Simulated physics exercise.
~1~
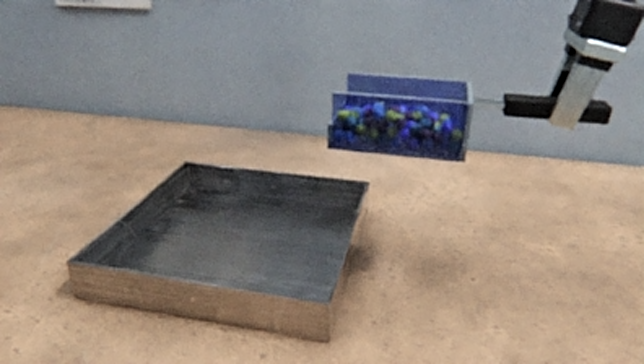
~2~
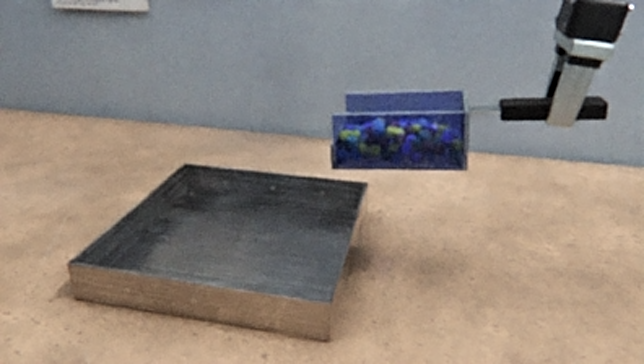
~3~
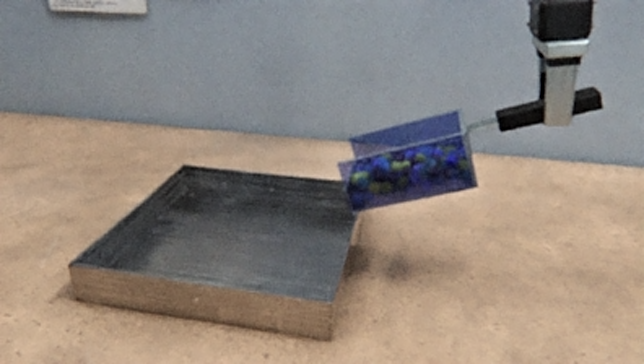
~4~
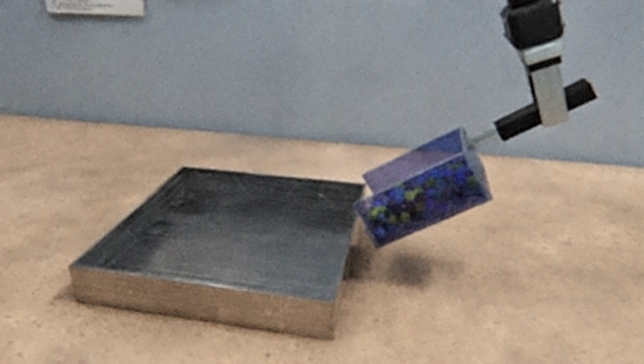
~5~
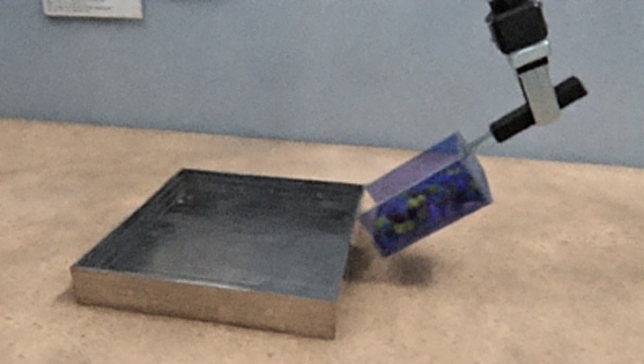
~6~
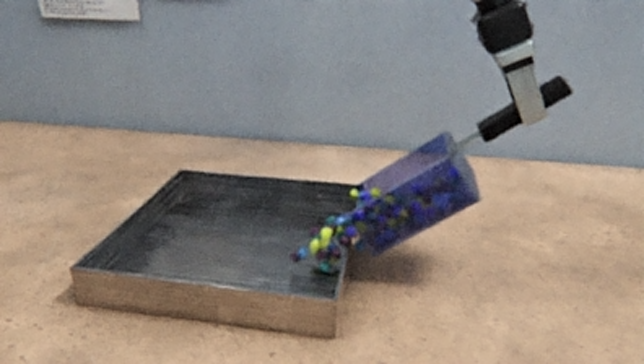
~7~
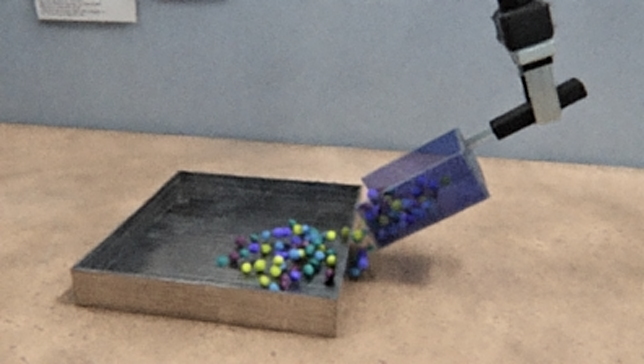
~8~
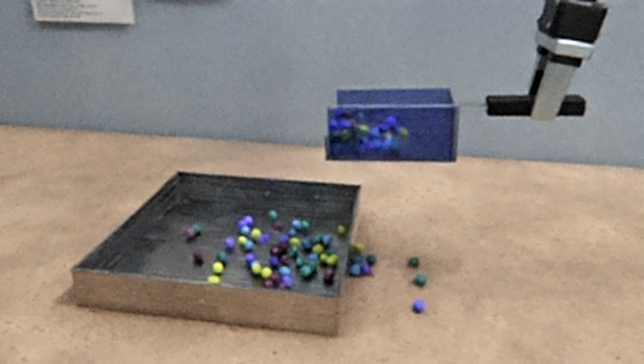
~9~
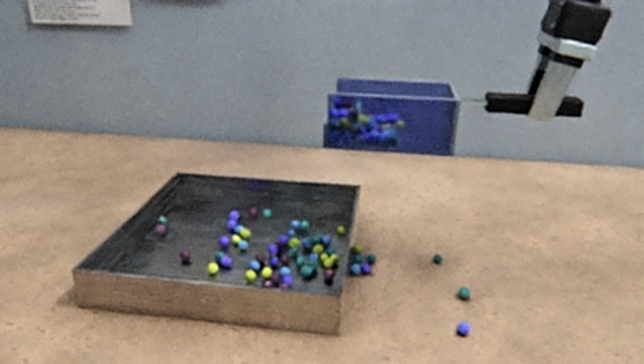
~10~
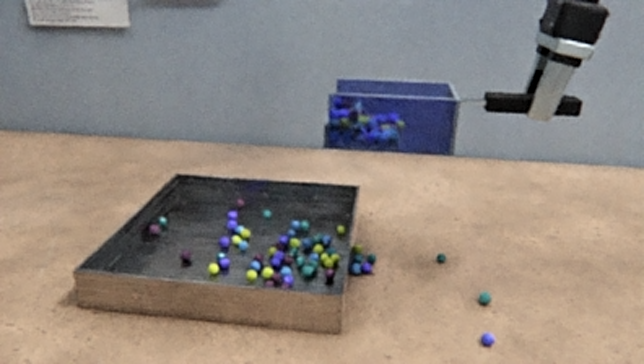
Robot arm tipping a clear blue box of colourful round sweets into a tray, some spilling outside, then levelling it still partly full.
